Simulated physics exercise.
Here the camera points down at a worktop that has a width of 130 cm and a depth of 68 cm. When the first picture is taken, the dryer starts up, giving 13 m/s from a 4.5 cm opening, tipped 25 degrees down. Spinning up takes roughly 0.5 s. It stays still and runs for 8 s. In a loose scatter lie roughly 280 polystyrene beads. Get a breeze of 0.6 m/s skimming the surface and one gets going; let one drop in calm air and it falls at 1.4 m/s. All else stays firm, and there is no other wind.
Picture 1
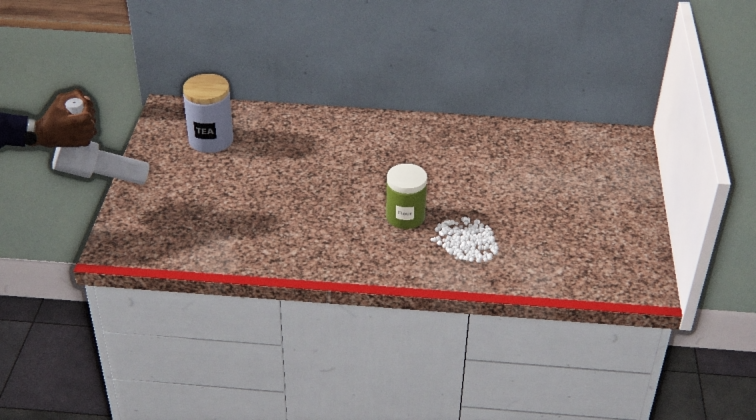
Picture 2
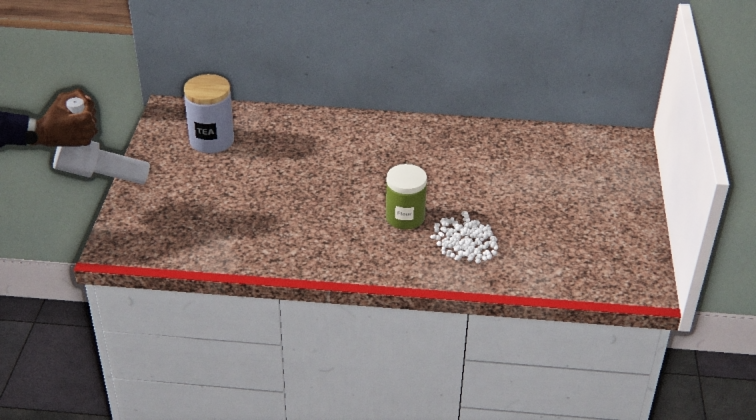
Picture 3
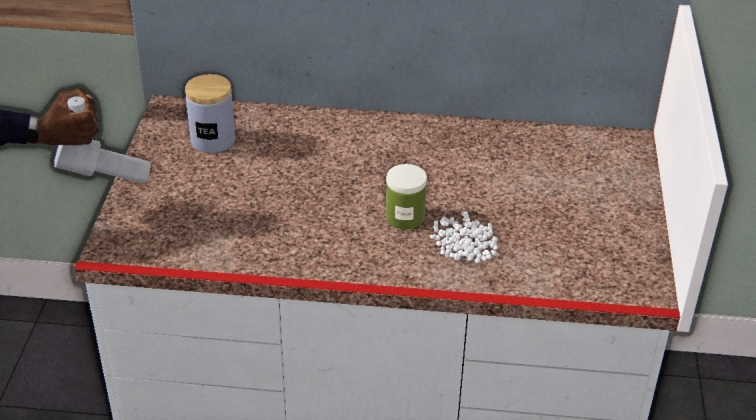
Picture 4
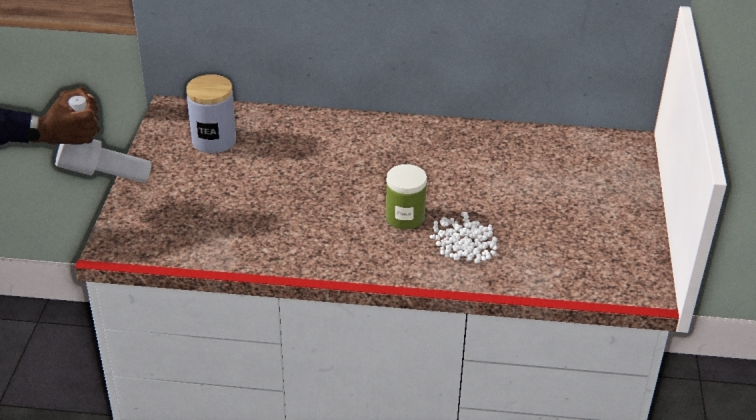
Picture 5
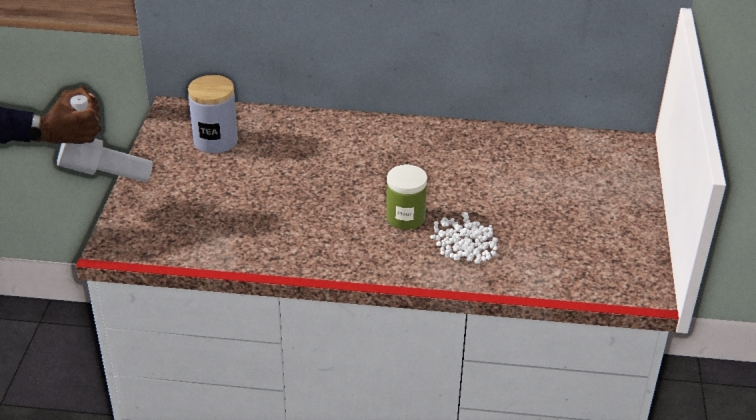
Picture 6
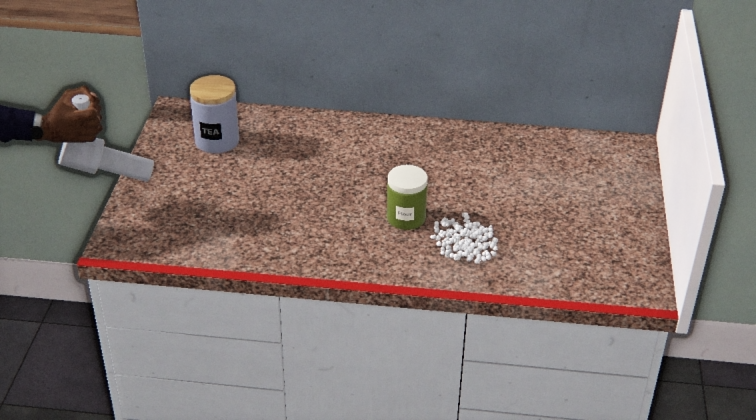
On a speckled kitchen worktop, white beads lie still beside a green jar while a hand holds a dryer at the left.
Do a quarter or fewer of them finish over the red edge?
No, more than a quarter do.
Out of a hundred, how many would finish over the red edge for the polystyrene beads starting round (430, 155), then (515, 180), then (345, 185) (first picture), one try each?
In turn: 30 per cent, 70 per cent, 50 per cent.
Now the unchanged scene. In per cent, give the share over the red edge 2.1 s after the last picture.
I'd put it close to 20 per cent.
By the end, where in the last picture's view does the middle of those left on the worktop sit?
I'd put it around (639, 249).
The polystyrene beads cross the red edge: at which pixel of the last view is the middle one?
I'd say roughly (679, 320).
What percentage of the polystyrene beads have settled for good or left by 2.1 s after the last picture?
Estimate: Close to 20 %.
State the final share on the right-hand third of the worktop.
Something close to 40 % ends up there.
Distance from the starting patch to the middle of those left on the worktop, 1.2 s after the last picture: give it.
Roughly 10 centimetres.
Then, 1.2 s after the last picture the count stands so, 16 % are over the red edge; the middle of those still in play is near (511, 240).
Then, 2.1 s after the last picture the count stands so, 21 % are over the red edge; the middle of those still in play is near (625, 249).
Then, 4.0 s after the last picture the count stands so, 33 % are over the red edge; the middle of those still in play is near (636, 249).
Then, 7.6 s after the last picture, at the end, 49 % are over the red edge; the middle of those still in play is near (639, 249).
